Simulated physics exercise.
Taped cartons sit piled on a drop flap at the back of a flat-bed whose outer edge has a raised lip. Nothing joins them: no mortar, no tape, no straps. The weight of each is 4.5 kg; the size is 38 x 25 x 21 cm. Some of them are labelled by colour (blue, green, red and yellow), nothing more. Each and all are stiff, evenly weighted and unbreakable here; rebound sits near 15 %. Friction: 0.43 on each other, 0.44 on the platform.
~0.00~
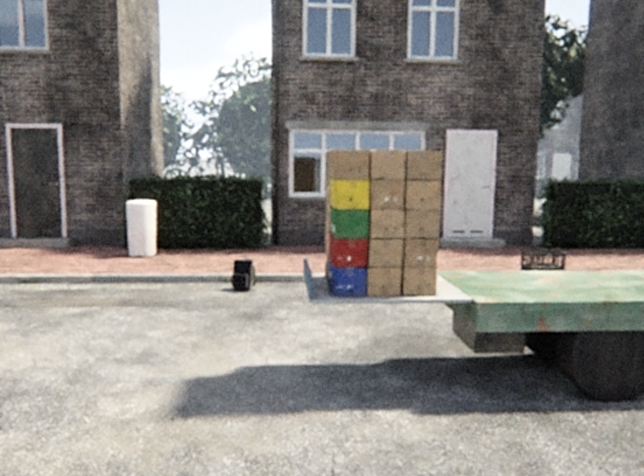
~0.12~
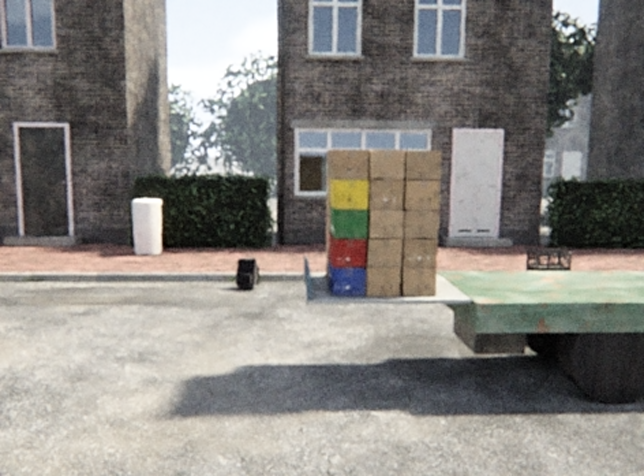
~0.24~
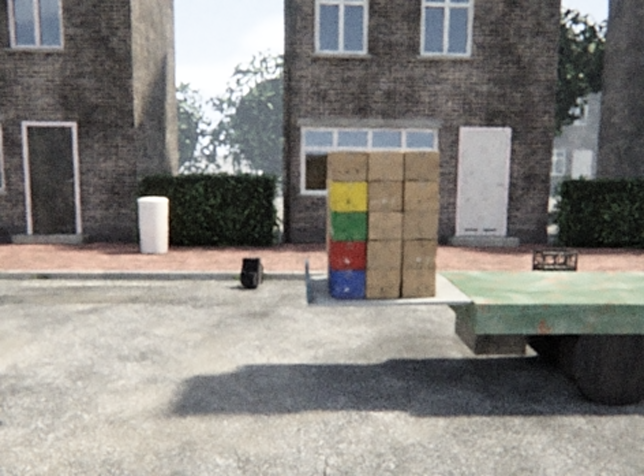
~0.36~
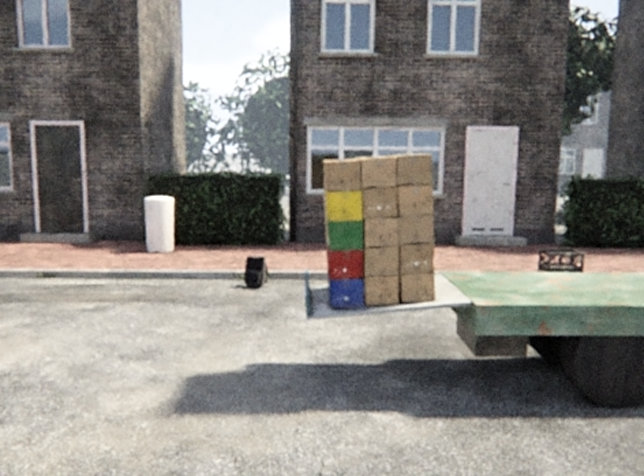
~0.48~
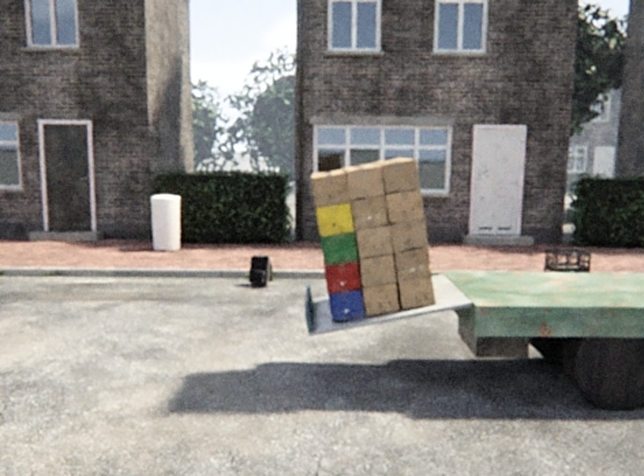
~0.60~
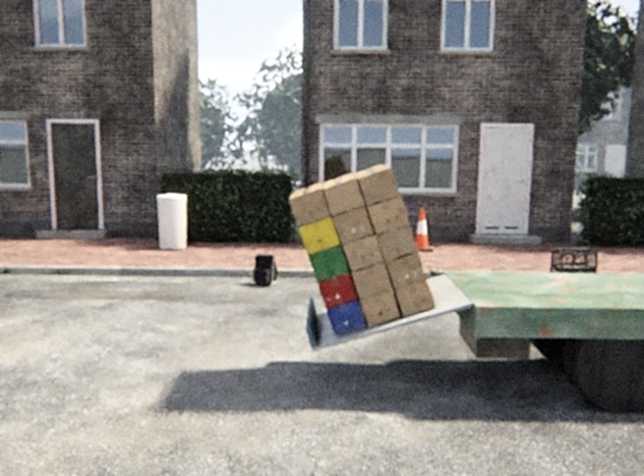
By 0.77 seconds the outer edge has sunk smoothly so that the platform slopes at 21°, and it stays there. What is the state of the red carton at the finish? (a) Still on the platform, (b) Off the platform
The answer is b.
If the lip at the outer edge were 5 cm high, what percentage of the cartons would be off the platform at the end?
60 %.
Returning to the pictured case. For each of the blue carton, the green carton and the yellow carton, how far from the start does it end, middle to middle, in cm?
Moved: Blue 30, green 150, yellow 180.
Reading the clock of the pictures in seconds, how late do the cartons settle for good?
Close to 2.5 seconds.
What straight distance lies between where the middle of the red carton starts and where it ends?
About 120 cm.
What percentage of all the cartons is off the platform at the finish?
Near 60 per cent.
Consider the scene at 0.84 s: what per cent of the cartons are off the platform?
15 %.
After 0.84 s, slope 21°; 4 of the 30 cartons off the platform; red carton 24° from how it stood; yellow carton 24° from how it stood.
After 1.30 s, slope 21°; 18 of the 30 cartons off the platform; red carton on its side; yellow carton on its side.
In the end (2.7 s), slope 21°; 18 of the 30 cartons off the platform; red carton on its side; green carton on its side; yellow carton on its side. From the last view, middles, red carton near (258, 375), green carton near (227, 372).
